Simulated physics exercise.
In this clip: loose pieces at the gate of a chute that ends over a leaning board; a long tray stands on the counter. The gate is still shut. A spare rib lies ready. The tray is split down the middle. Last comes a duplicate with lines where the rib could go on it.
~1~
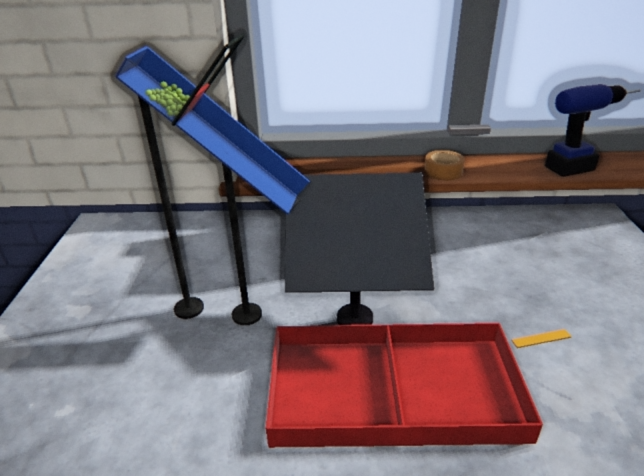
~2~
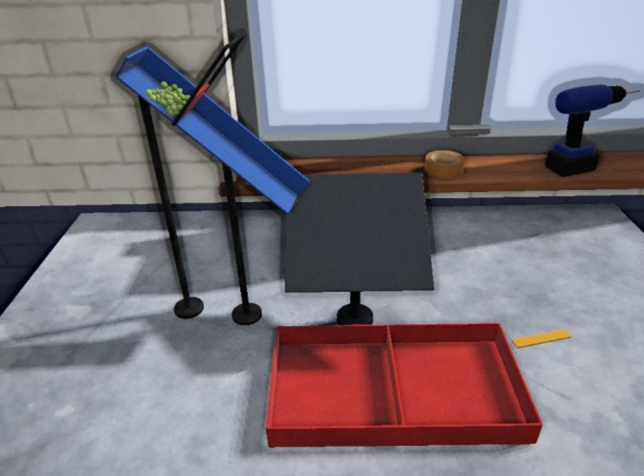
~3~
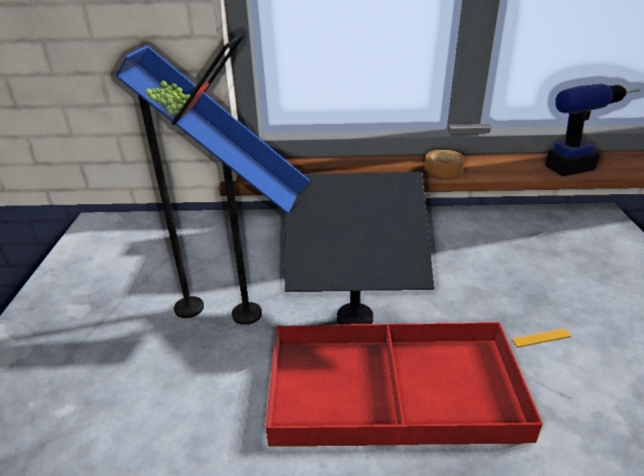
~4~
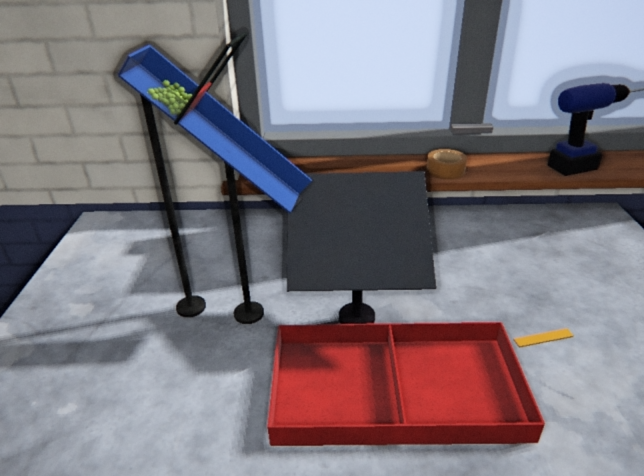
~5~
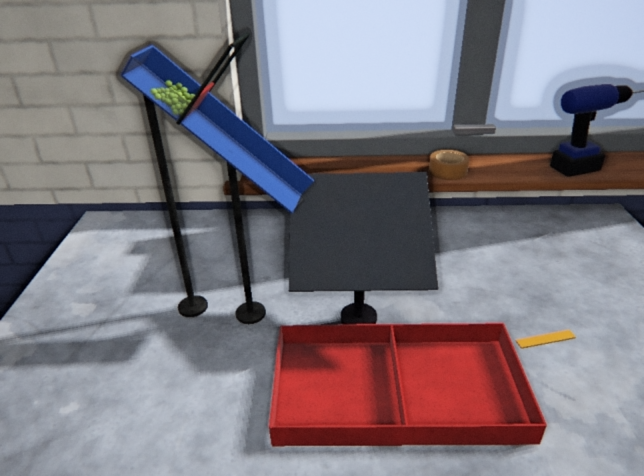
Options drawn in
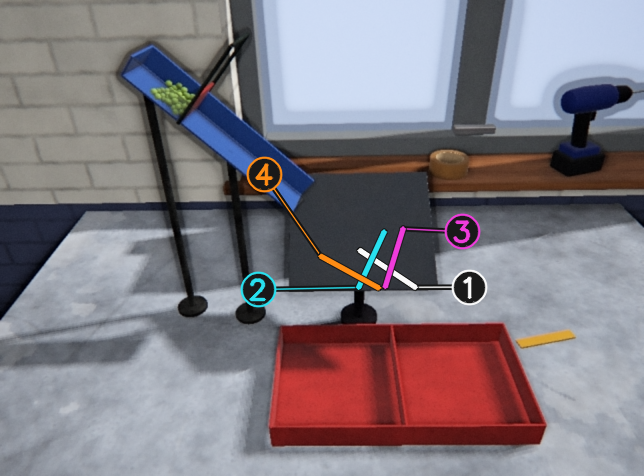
A bright red tray, split down the middle, sits on a mottled grey counter, seen from the front and slightly above, before a pale brick wall and window. Behind it are a tilted dark board and, upper left, a blue chute on black stands holding green peas behind a gate, with a yellow strip and blue drill at right. Nothing moves except the view, which shifts very slightly.
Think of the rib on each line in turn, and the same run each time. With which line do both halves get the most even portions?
Best: 1.
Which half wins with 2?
The left half.
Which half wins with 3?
Left.
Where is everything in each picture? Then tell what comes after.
Load behind the gate at (173, 103), dried peas; lip of the chute at (293, 205), sloping fairly steeply, in the first frame.
Middle of the board at (357, 229), tilted fairly steeply; middle of its low edge at (359, 291); of its high edge at (354, 173), in the second frame.
Front corners of the tray at (267, 427) and (542, 424); front end of its middle wall at (404, 425); gate still shut at (199, 93), in the third frame.
Middle of the load at (175, 102); lip at (295, 203), in the fourth frame.
Middle of the load at (178, 102); lip at (297, 204), in the fifth frame.
On the marked copy, line 1 from (360, 250) to (415, 287); line 2 from (384, 231) to (358, 287); line 3 from (403, 228) to (385, 286); line 4 from (320, 256) to (378, 287).
With 1, of what is caught, about half in the left half, about half in the right.
With 2, of what is caught, nearly all in the left half, a stray few in the right.
With 3, of what is caught, nearly all in the left half, a small part in the right.
With 4, of what is caught, a stray few in the left half, nearly all in the right.
